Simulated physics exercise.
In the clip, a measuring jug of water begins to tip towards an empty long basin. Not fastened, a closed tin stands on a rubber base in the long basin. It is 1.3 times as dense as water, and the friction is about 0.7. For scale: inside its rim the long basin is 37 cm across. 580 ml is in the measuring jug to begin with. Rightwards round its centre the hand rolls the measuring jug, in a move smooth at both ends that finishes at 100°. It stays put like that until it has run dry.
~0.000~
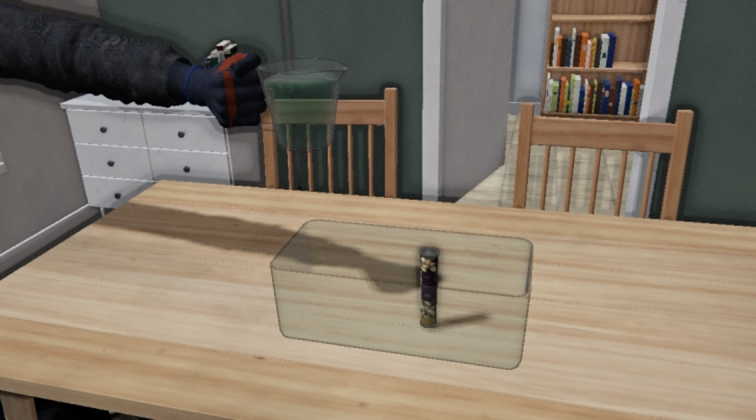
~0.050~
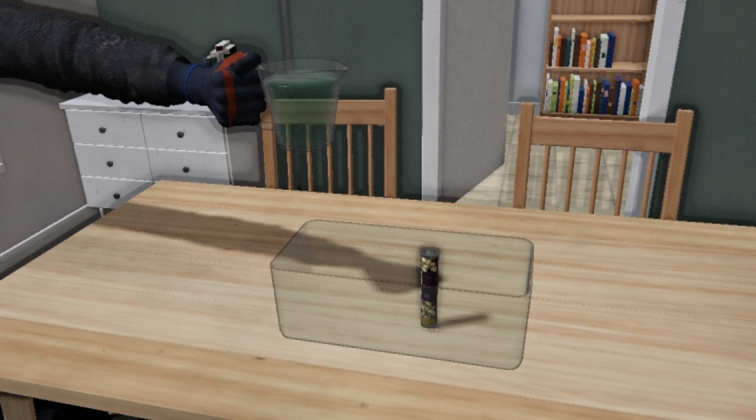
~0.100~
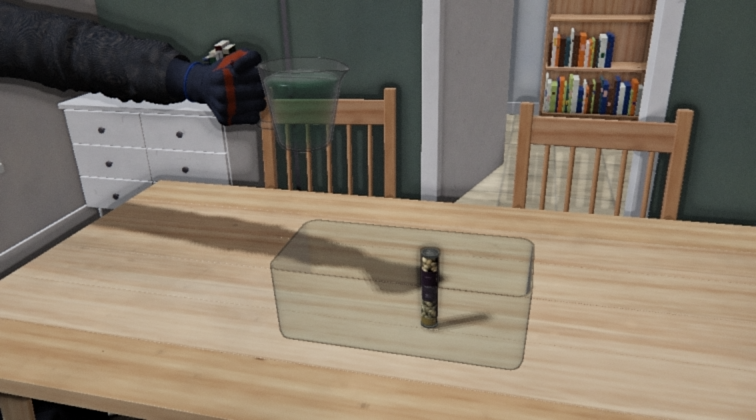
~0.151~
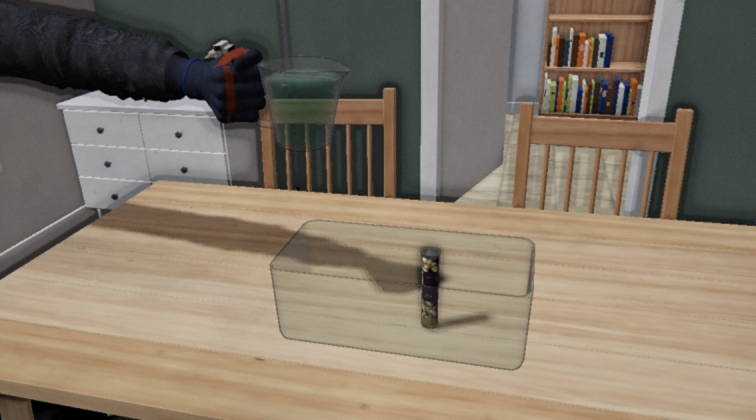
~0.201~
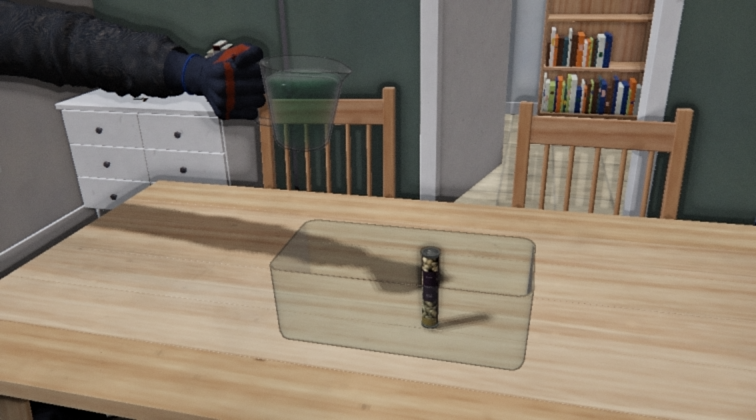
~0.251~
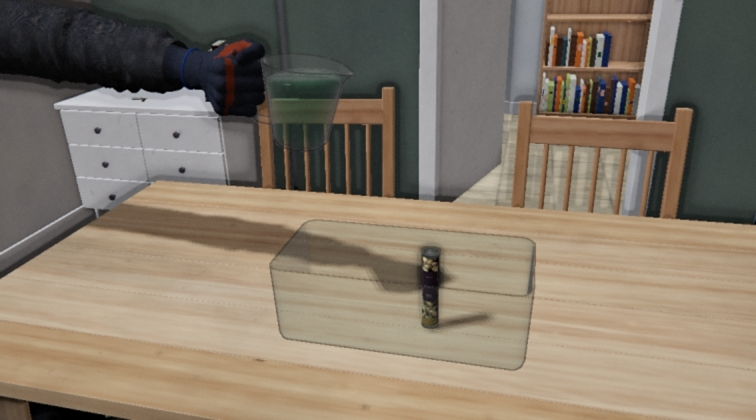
A dark-sleeved arm with a gloved hand holds a clear measuring jug of greenish water at the upper left of a dining room, seen from slightly above a pale wooden table. On the table, a dark patterned tin stands inside a clear long basin, with wooden chairs, white drawers and a bookcase behind. The hand slowly rolls the jug slightly rightwards, while the tin, basin and camera stay still.
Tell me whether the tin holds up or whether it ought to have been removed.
Tipped.
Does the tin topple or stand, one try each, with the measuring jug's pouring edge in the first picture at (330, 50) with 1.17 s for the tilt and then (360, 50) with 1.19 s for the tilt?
First it stays on its base; then it tips over.
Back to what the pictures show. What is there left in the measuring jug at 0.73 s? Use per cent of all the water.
Close to 78 percent of the liquid remains at that time.
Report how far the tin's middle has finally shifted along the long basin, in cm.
Net tin displacement: Roughly 8.0 cm.
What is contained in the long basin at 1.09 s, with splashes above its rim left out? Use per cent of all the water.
About 48 %.
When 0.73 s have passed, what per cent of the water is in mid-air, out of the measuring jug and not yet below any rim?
I'd say close to 18 per cent.
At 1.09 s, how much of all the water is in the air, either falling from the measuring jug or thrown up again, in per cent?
Airborne share: Near 26 %.
By 0.73 s the tilt is 56° and 79 per cent is still to pour; the tin stands where it began.
By 1.09 s the tilt is 90° and 25 per cent is still to pour; the tin leans 11°.
By 1.46 s the tilt is 100° and 1 per cent is still to pour; the tin lies on its side.
By 1.86 s the tilt is 100° and 0 per cent is still to pour; the tin lies on its side.
At rest the tin lies on its side.
